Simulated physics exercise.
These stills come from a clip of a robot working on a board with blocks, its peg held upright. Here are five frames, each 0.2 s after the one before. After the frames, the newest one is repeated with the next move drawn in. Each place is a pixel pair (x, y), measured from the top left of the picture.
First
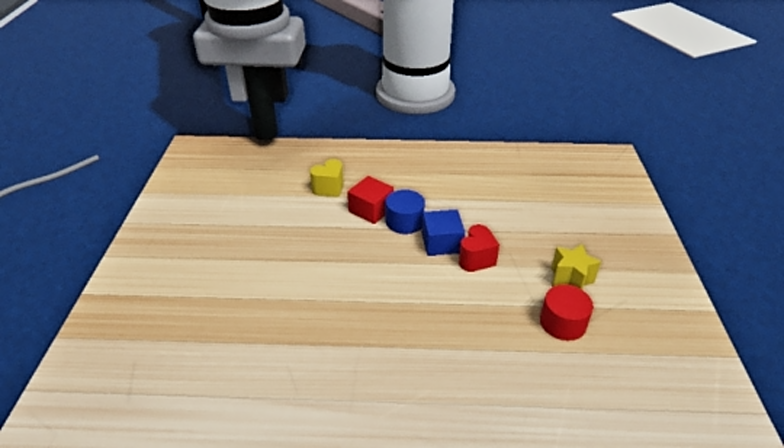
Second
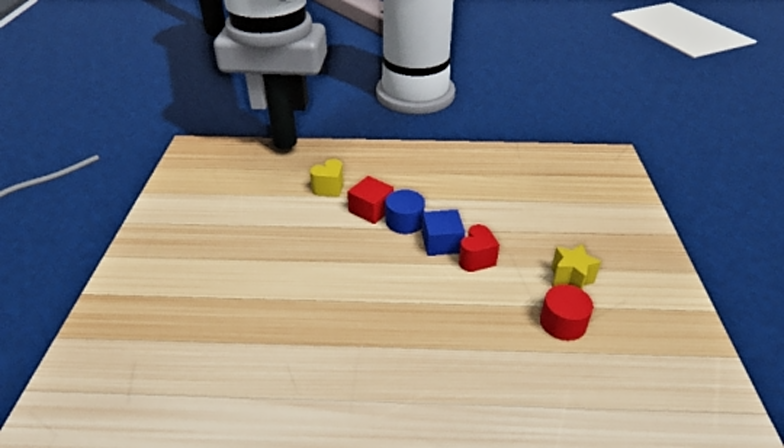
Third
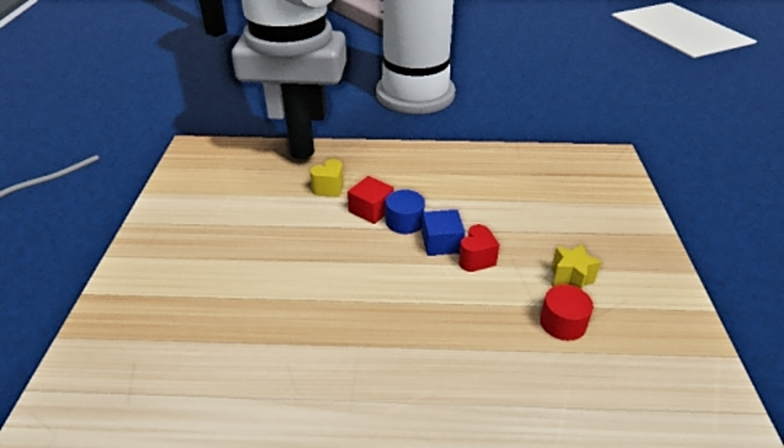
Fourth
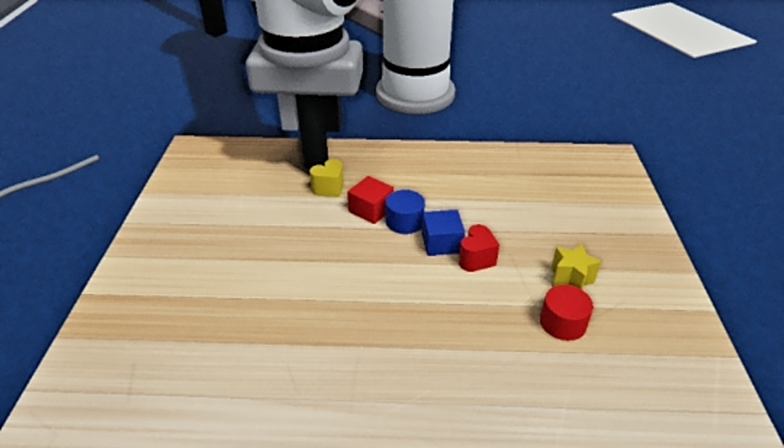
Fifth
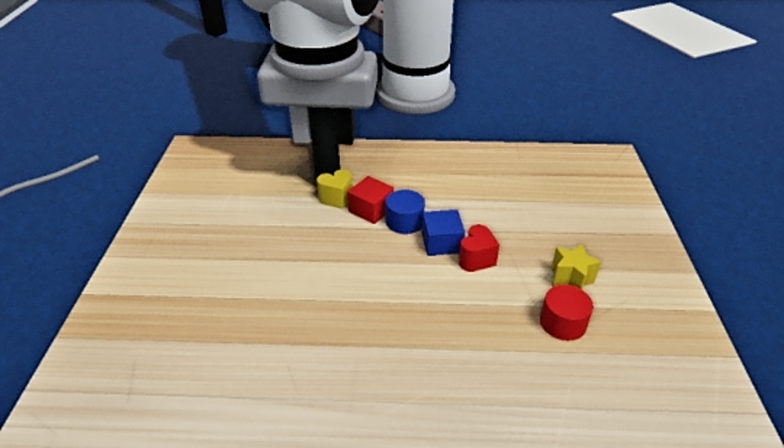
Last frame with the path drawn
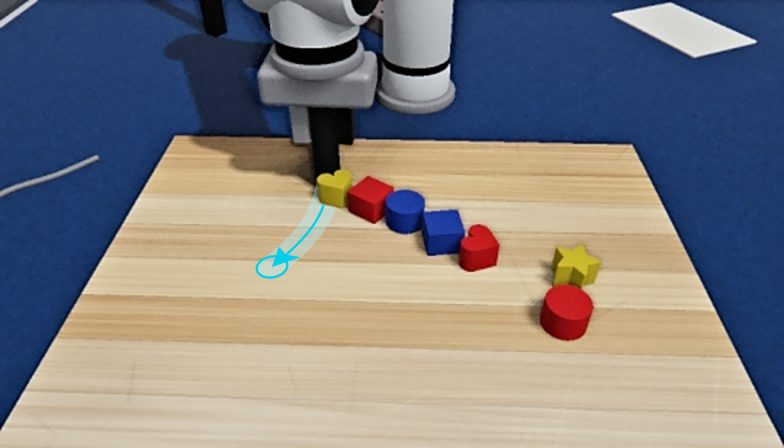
At first, a robot arm's dark peg is near the board's far edge, left of a yellow heart at the end of a diagonal row of red and blue blocks. The peg moves right and toward the viewer until it reaches the heart, then nudges it slightly toward the red square block.
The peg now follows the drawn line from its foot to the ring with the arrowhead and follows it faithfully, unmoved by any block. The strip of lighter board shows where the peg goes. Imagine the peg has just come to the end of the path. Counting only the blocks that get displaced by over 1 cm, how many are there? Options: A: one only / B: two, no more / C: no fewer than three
I choose A.
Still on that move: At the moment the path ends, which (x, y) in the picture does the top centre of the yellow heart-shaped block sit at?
I'd expect the centre of its top face to be at (336, 208).
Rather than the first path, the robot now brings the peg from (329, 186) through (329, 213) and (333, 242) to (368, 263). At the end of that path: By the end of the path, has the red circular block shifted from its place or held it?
That block is going to be left alone.
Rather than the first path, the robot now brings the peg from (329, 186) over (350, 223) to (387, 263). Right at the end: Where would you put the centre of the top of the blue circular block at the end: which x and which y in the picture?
Close to (430, 199).
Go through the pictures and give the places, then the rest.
In the first picture, peg's lower end (266, 134); yellow heart-shaped block (328, 168); red square block (371, 189); blue circular block (405, 201).
In the second picture, peg (285, 143); blocks still.
In the third picture, peg (302, 152); blocks still.
In the fourth picture, peg (316, 164); blocks still.
In the fifth picture, peg (328, 177); yellow heart-shaped block (335, 178); red square block (371, 189); blue circular block (405, 201).
Drawn move, from (329, 186) over (321, 212) and (302, 239) to (272, 267).
What follows on the original path. One third of the way, peg (320, 203); yellow heart-shaped block (336, 202), turned 25° anticlockwise; red square block (371, 192), turned 25° anticlockwise.
Two thirds of the way, peg (301, 231); yellow heart-shaped block (336, 208), turned 55° anticlockwise; red square block (371, 192), turned 25° anticlockwise.
At the end, peg (270, 258); yellow heart-shaped block (336, 208), turned 55° anticlockwise; red square block (371, 192), turned 25° anticlockwise; blue circular block still.
